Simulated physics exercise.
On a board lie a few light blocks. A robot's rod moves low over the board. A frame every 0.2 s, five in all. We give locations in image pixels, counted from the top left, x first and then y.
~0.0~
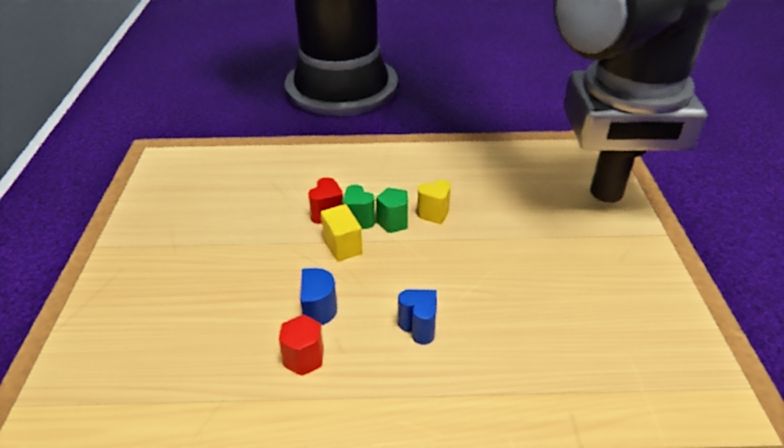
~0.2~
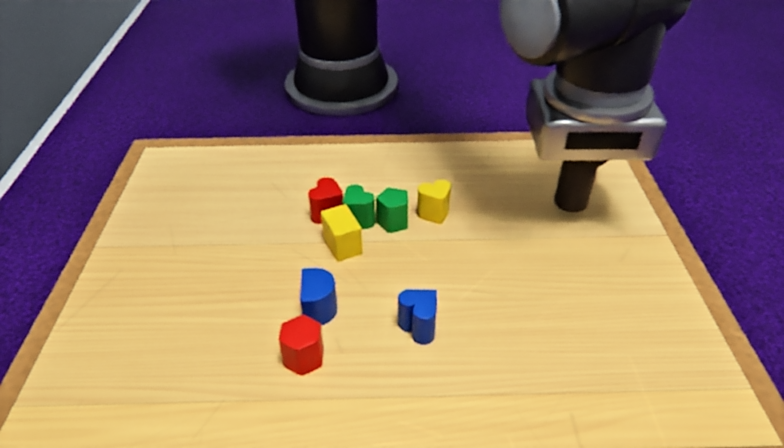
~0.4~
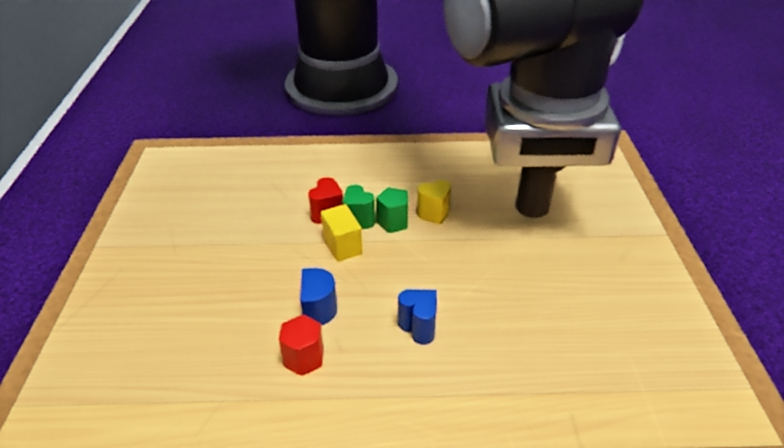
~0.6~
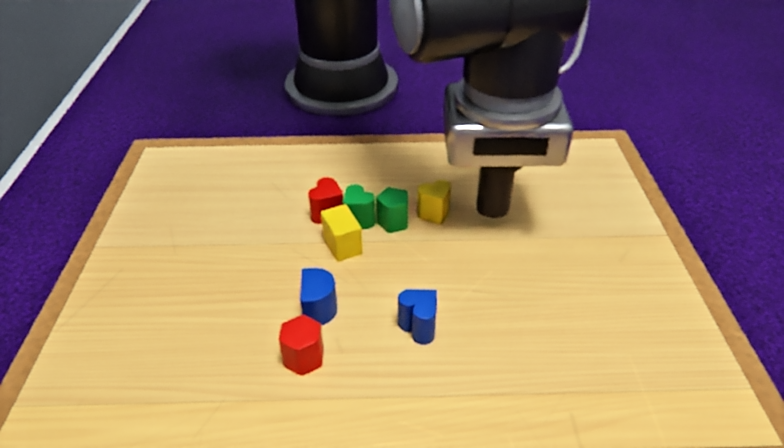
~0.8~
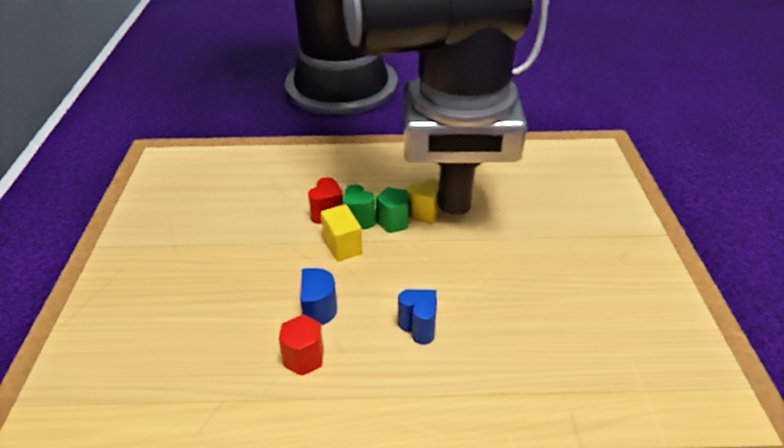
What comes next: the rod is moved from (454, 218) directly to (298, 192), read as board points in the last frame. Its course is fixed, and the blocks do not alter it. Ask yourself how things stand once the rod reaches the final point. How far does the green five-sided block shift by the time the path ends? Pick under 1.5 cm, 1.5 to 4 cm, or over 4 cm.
Overall it shifts between 1.5 and 4 cm.
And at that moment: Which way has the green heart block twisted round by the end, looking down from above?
Seen from above, clockwise.
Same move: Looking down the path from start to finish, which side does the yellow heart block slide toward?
Pushed right.
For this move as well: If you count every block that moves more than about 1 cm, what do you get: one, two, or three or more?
When the path ends, I think you'll find three or more blocks out of place by more than 1 cm.
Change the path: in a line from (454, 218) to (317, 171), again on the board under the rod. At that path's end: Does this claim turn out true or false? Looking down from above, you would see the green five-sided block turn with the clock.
That claim is false.
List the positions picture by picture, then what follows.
The first frame shows lower end of the rod (606, 193), tops of blocks, red heart block (325, 188), green heart block (357, 195), green five-sided block (393, 197), yellow heart block (436, 188).
The second frame shows rod (571, 202), blocks as before.
The third frame shows rod (532, 208), blocks as before.
The fourth frame shows rod (493, 208), blocks as before.
The fifth frame shows rod (455, 205), red heart block (325, 188), green heart block (357, 195), green five-sided block (393, 197), yellow heart block (426, 188).
What follows on the original path. One third of the way, rod (400, 196); green heart block (350, 199), turned 50° clockwise; green five-sided block (377, 199), turned 85° anticlockwise; yellow heart block (374, 176).
Two thirds of the way, rod (347, 188); red heart block (322, 188); green heart block (344, 200), turned 45° clockwise; green five-sided block (372, 201), turned 110° anticlockwise; yellow heart block (324, 165), turned 25° clockwise.
At the end, rod (296, 180); red heart block (310, 189), turned 50° anticlockwise; green heart block (344, 200), turned 45° clockwise; green five-sided block (372, 201), turned 110° anticlockwise; yellow heart block (283, 153), turned 50° clockwise.
